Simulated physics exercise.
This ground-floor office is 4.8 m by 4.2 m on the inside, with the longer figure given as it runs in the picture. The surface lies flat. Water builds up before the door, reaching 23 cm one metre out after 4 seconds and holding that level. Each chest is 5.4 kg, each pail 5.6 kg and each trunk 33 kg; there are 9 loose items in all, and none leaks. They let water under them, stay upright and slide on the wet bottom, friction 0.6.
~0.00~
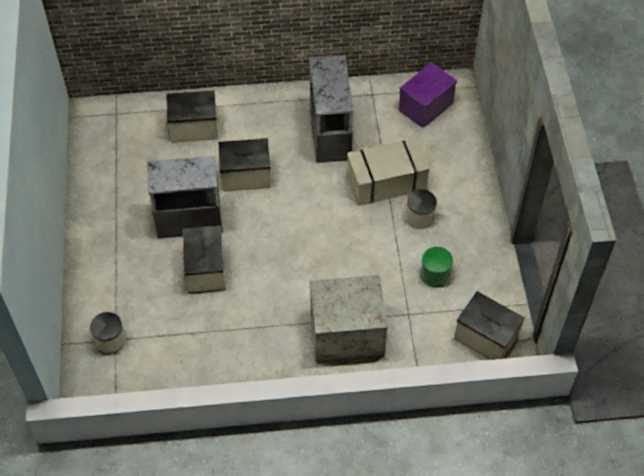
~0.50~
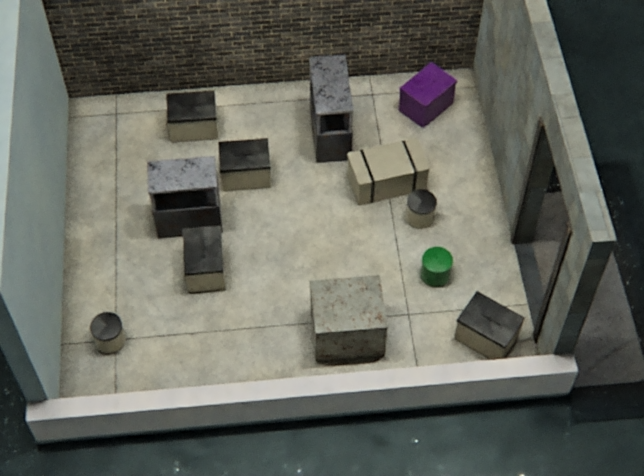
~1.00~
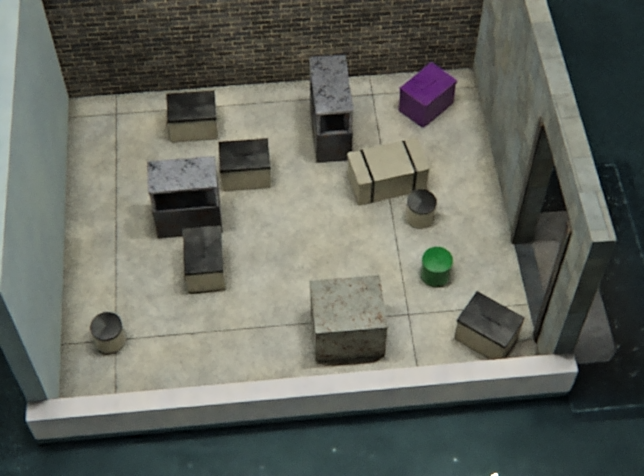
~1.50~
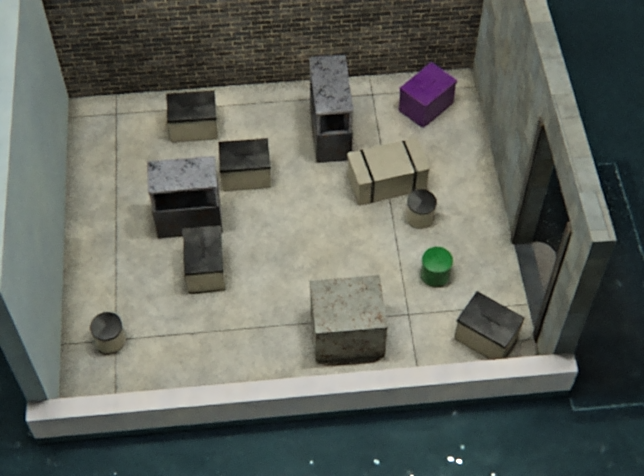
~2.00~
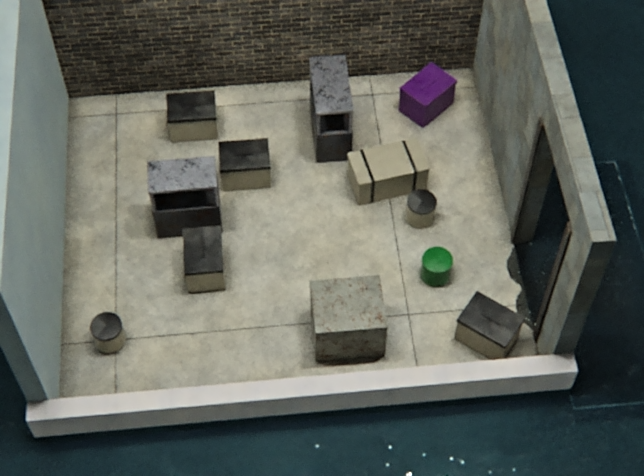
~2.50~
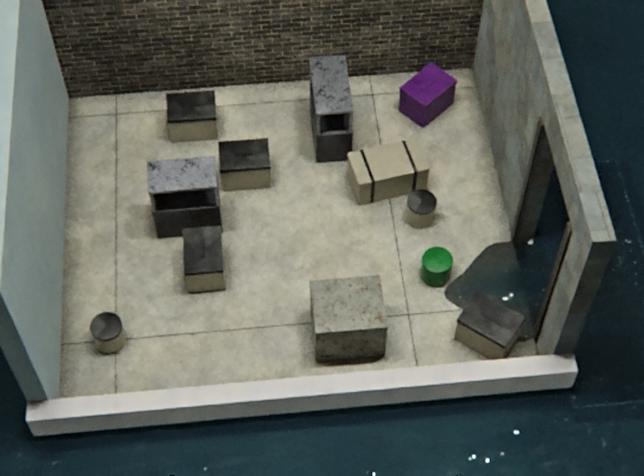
Open-topped room of scattered blocks and drums standing still while dark water surrounds it, then spreading in through the right doorway.
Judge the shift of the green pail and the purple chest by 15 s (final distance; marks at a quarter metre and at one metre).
Outcome: Green pail heads well off, purple chest shuffles a little.
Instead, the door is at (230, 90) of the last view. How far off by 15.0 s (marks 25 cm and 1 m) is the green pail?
In that case the green pail ends far away.
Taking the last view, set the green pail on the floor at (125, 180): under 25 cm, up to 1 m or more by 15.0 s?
Short answer, it keeps close to its start.
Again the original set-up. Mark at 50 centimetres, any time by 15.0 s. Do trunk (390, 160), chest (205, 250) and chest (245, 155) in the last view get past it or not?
Order as asked: Below, beyond, beyond.
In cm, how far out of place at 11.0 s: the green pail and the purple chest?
I'd say about 350 and 20 centimetres.
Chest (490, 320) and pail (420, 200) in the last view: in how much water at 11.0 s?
Around 11 cm and 4 cm.
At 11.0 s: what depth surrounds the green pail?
13 cm or so.
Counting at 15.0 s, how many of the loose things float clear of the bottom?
The number is 7.
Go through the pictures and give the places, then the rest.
The first frame shows the green pail at (438, 259), on the bottom; the purple chest at (429, 84) rests on the ground; 0.0 m2 under water; 0 of 9 have shifted.
The second frame shows the green pail at (438, 259), on the bottom; the purple chest at (429, 84) rests on the ground; 0.0 m2 under water; 0 of 9 have shifted.
The third frame shows the green pail at (438, 259) rests on the ground; the purple chest at (429, 84) rests on the ground; water covers 0.0 m2; 0 of 9 have shifted.
The fourth frame shows the green pail at (438, 259), on the bottom; the purple chest at (429, 84) rests on the ground; 0.0 m2 under water; 0 of 9 have shifted.
The fifth frame shows the green pail at (438, 259) rests on the ground; the purple chest at (429, 84) rests on the ground; 0.0 m2 under water; 0 of 9 have shifted.
The sixth frame shows the green pail at (438, 259) rests on the ground; the purple chest at (429, 84) rests on the ground; water covers 0.6 m2; 0 of 9 have shifted.
After 3.5 s the green pail is near (418, 256), 0.2 m from its start, aground; the purple chest is near (429, 84), 0.0 m from its start, aground; 0 afloat.
After 6.8 s the green pail is near (235, 203), 2.2 m from its start, afloat; the purple chest is near (429, 84), 0.0 m from its start, aground; 4 afloat.
After 11.0 s the green pail is near (200, 81), 3.5 m from its start, afloat; the purple chest is near (445, 91), 0.2 m from its start, afloat; 7 afloat.
After 15.0 s the green pail is near (418, 79), 2.5 m from its start, aground; the purple chest is near (419, 106), 0.4 m from its start, afloat; 7 afloat.
